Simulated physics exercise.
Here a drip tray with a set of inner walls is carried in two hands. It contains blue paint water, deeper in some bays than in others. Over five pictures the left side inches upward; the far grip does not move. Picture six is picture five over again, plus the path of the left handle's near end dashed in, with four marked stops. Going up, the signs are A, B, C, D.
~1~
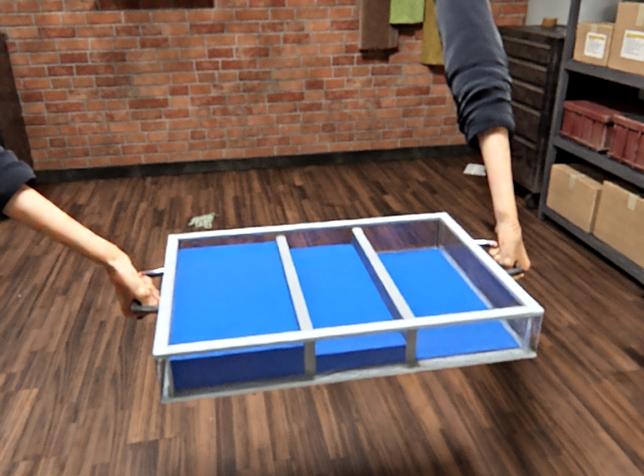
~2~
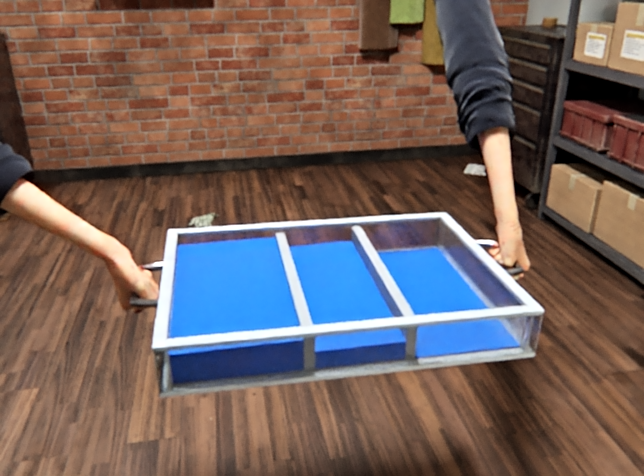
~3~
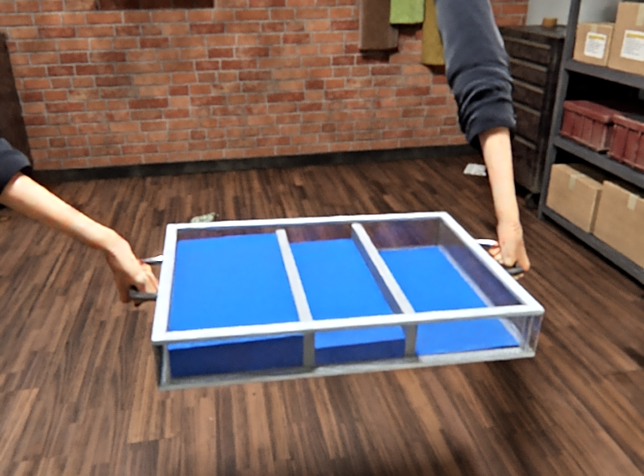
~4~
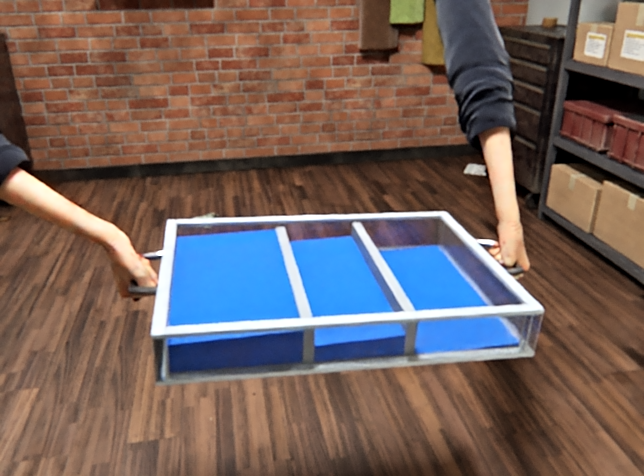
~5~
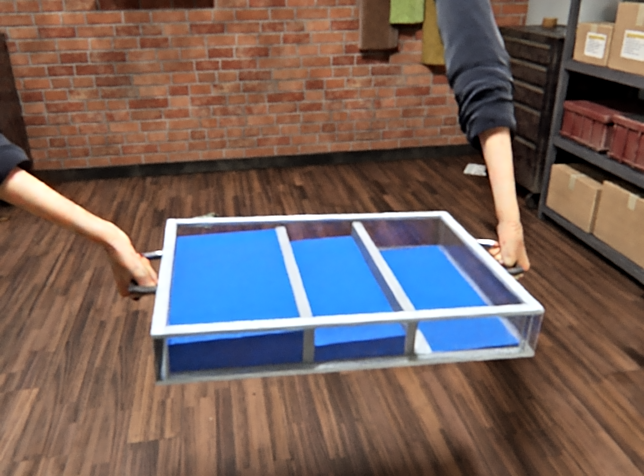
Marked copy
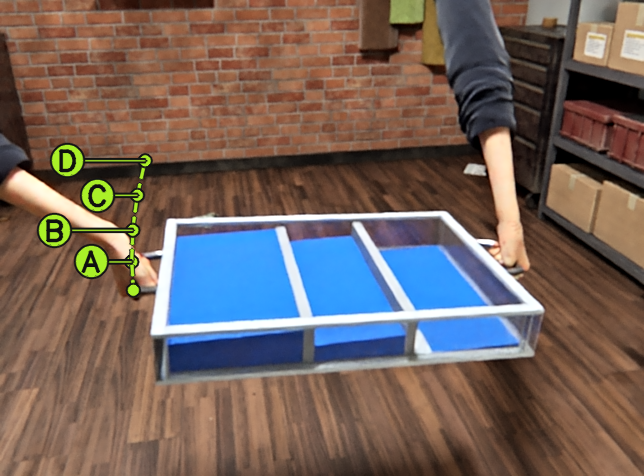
A clear divided tray of blue liquid tilting slightly down to the right as two hands hold its handles, the left rising a little.
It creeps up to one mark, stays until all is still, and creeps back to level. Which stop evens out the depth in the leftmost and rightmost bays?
D.
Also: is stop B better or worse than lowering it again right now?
It is better.
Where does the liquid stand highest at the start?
That is the left bay.
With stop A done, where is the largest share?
That is the left bay.
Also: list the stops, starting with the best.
D, C, B, A.
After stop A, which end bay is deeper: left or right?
The left end bay.
In lime, A at (131, 261); B at (132, 230); C at (137, 195); D at (145, 160).
With A, the left end bay stands much deeper than the other; nothing spills.
With B, the left end bay stands much deeper than the other; nothing spills.
With C, the left end bay stands much deeper than the other; nothing spills.
With D, the two end bays stand about equally deep; nothing spills.
